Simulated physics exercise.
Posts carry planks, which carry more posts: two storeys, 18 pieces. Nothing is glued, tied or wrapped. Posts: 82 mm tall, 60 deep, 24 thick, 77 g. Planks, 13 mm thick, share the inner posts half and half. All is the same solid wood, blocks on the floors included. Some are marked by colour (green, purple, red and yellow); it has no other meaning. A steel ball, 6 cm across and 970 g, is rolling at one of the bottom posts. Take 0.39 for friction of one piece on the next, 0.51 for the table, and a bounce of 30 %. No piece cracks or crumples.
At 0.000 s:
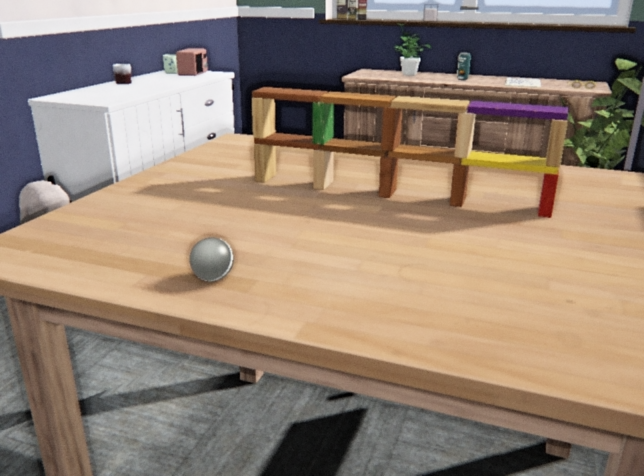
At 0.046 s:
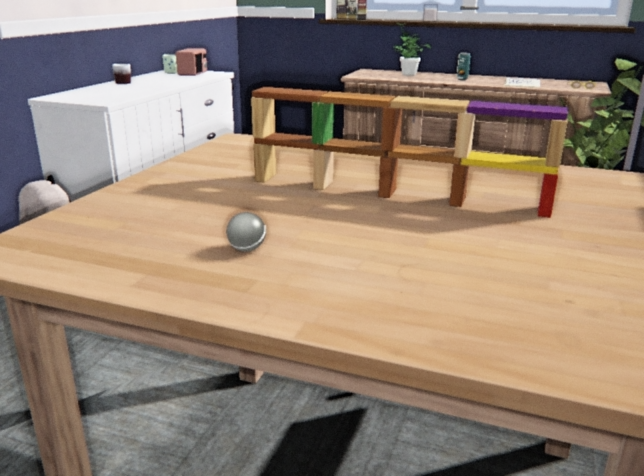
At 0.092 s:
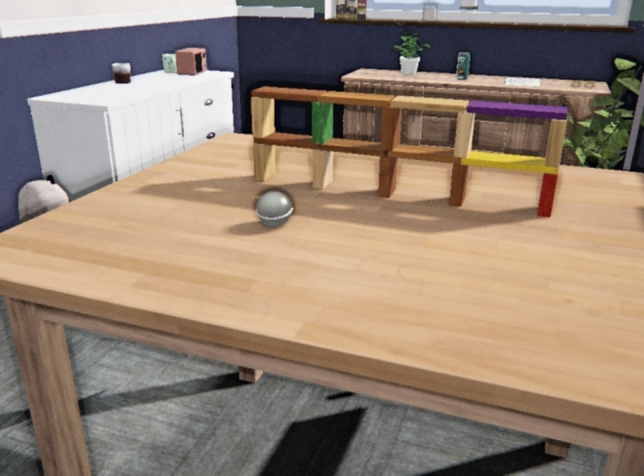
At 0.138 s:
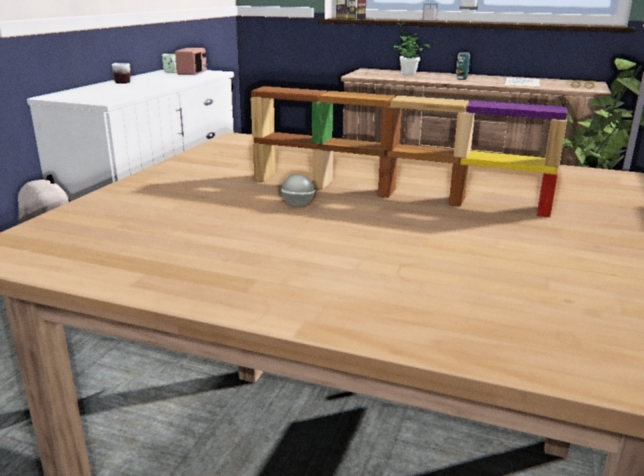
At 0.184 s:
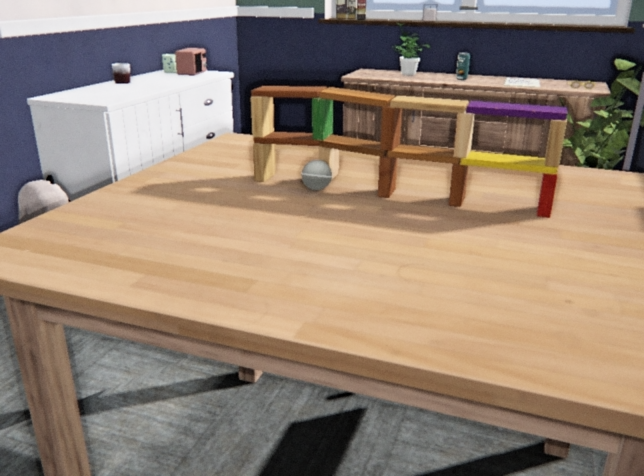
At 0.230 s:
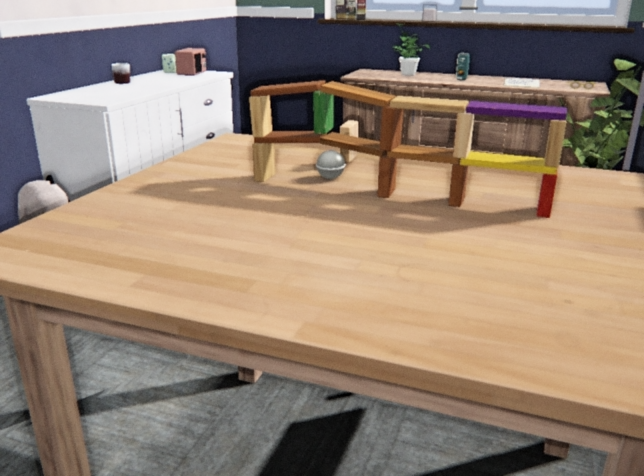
A steel ball rolls across a wooden table toward a two-storey structure of posts and planks, knocks a bottom post out of place beneath the green post and rolls in under the planks, which shift and tilt slightly.
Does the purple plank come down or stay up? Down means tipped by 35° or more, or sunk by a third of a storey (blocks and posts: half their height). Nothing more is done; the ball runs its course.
It holds its level.
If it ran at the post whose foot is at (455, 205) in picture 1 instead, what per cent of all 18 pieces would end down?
In that case 40 per cent.
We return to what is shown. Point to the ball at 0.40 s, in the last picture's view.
Near (371, 133).
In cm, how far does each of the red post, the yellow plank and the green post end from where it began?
Moved: Red 0, yellow 0, green 20.
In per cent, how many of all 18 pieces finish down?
Near 45 per cent.
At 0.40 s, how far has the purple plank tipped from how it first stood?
Some 0°.
Around 0.30 s, ball still moving; none of the 18 pieces down, 8 disturbed; purple plank unmoved; green post displaced 28 mm.
Around 0.40 s, ball still moving; 6 of the 18 pieces down; purple plank unmoved; green post tipped 16°, 9 cm lower.
Around 0.56 s, ball still moving; 8 of the 18 pieces down; purple plank unmoved; green post on its side.
Finally (1.1 s), ball rolling away; 8 of the 18 pieces down; purple plank unmoved; green post on its side; yellow plank unmoved. Seen by the last camera, middles, purple plank near (516, 111), green post near (359, 161).
